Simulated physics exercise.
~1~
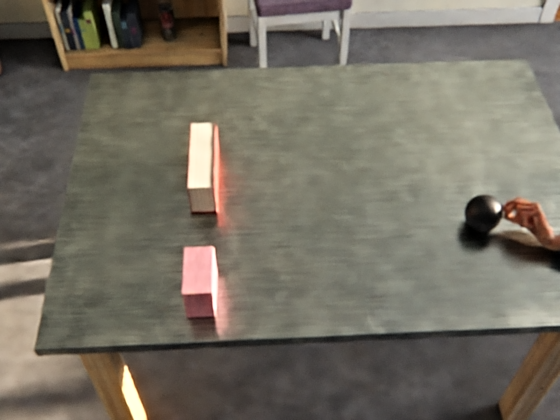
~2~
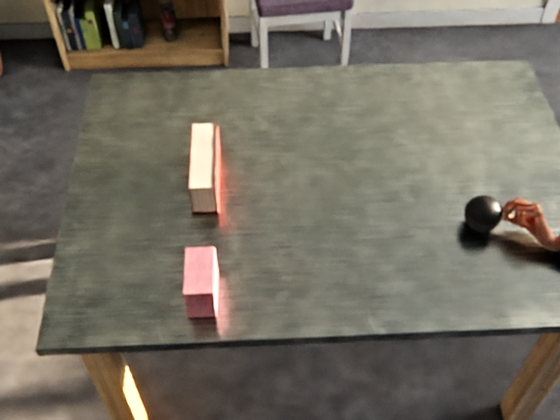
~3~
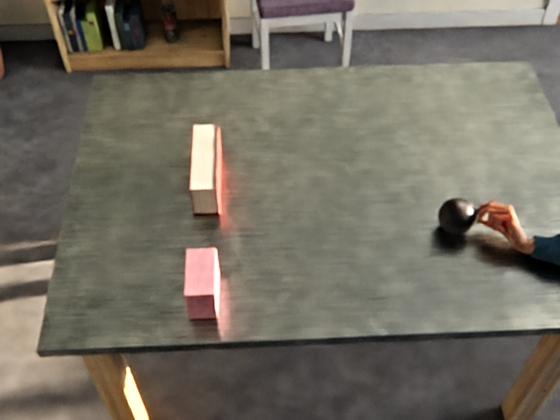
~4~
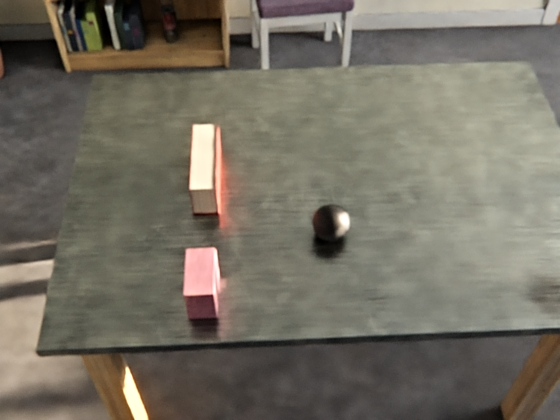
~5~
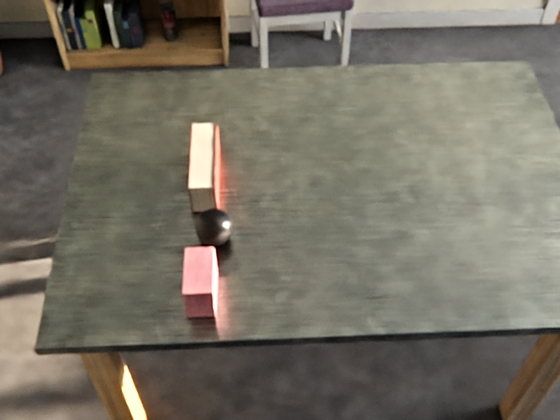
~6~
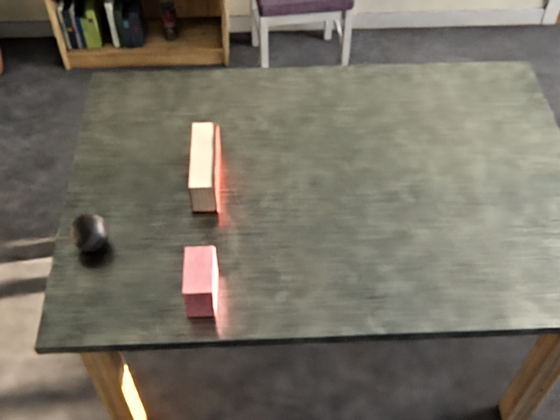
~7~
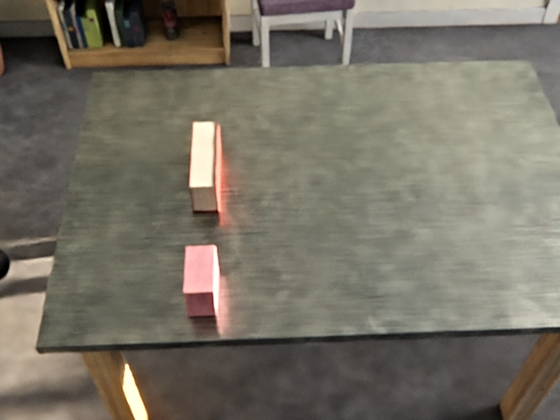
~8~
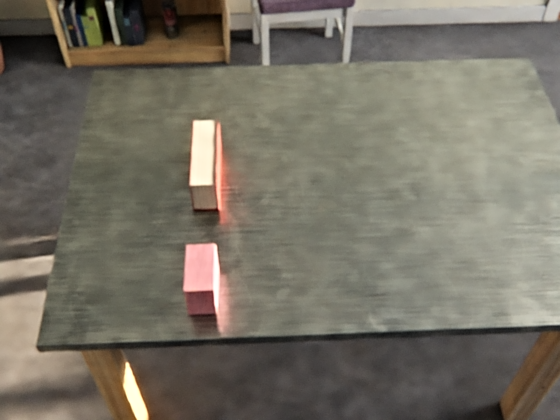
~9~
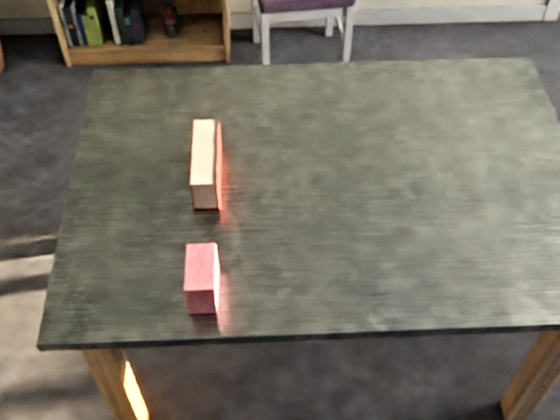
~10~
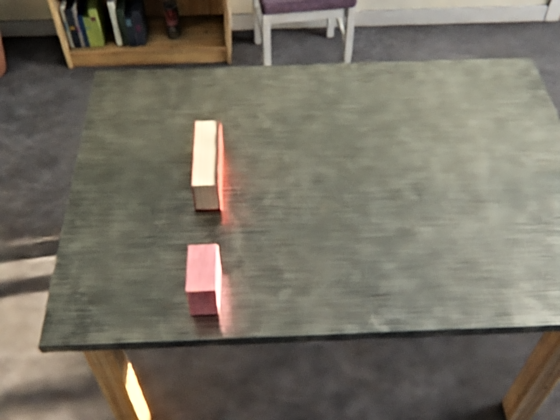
A black ball rests near the right side of a dark tabletop, held by the fingertips of a hand. Toward the left stand two upright blocks, a pale reddish one farther back and a pink one nearer, with a narrow gap between them. The hand moves the ball left and lets go, and it rolls across the table on its own. It passes through the gap, leaving both blocks standing where they were. The ball carries on past the left edge of the table and drops out of view, leaving only the two blocks.
